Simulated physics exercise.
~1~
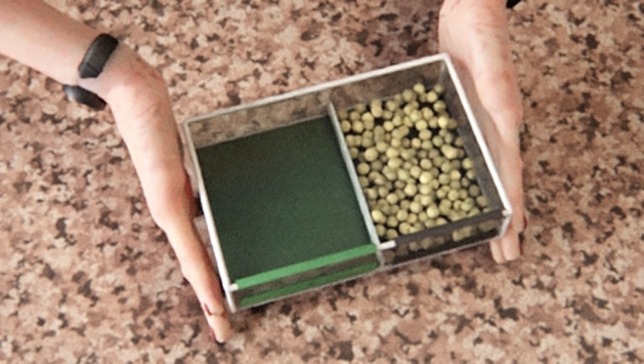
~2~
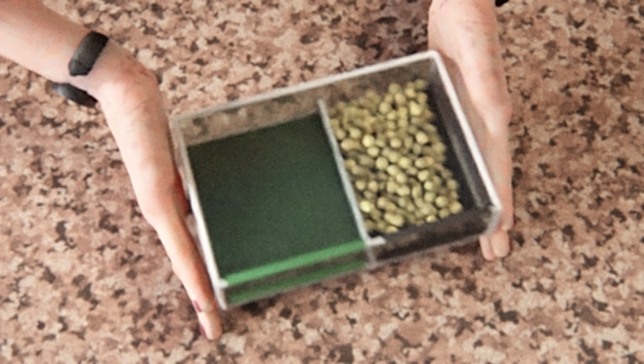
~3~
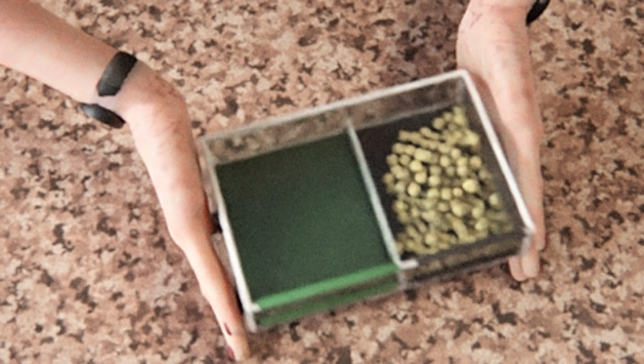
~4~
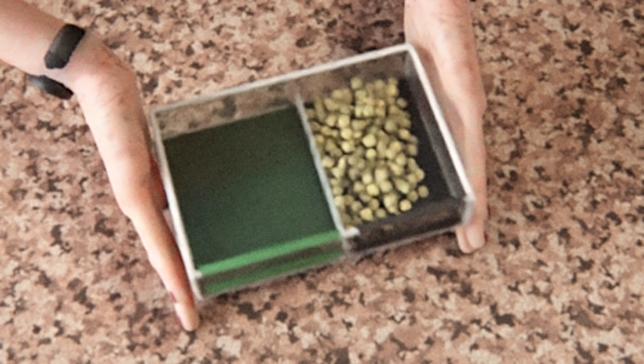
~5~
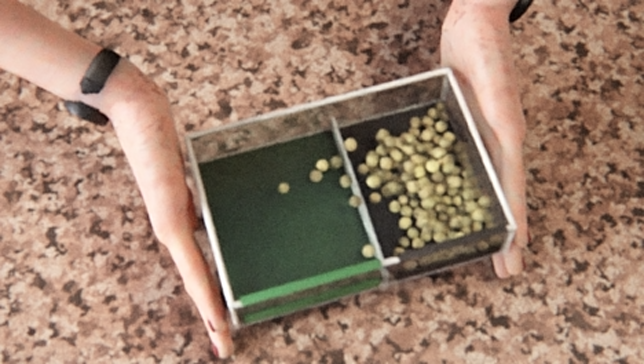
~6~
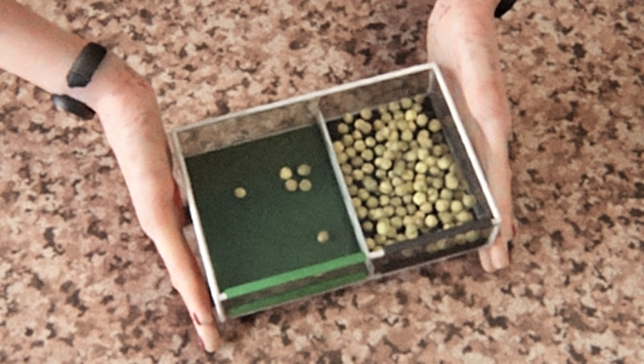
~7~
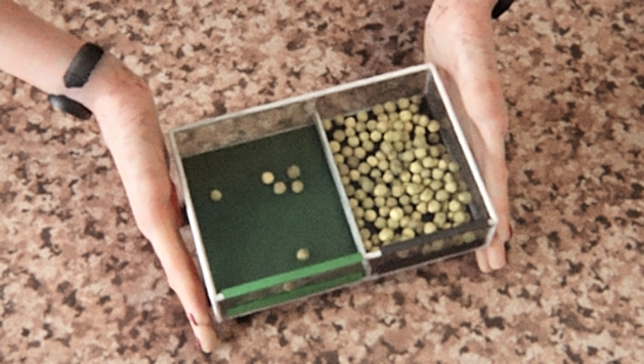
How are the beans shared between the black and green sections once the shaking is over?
Nearly all of the beans stay in the black section on the right, and only a few end up in the green section.
Two hands shake a clear box of soya beans, and a few land on the green side.
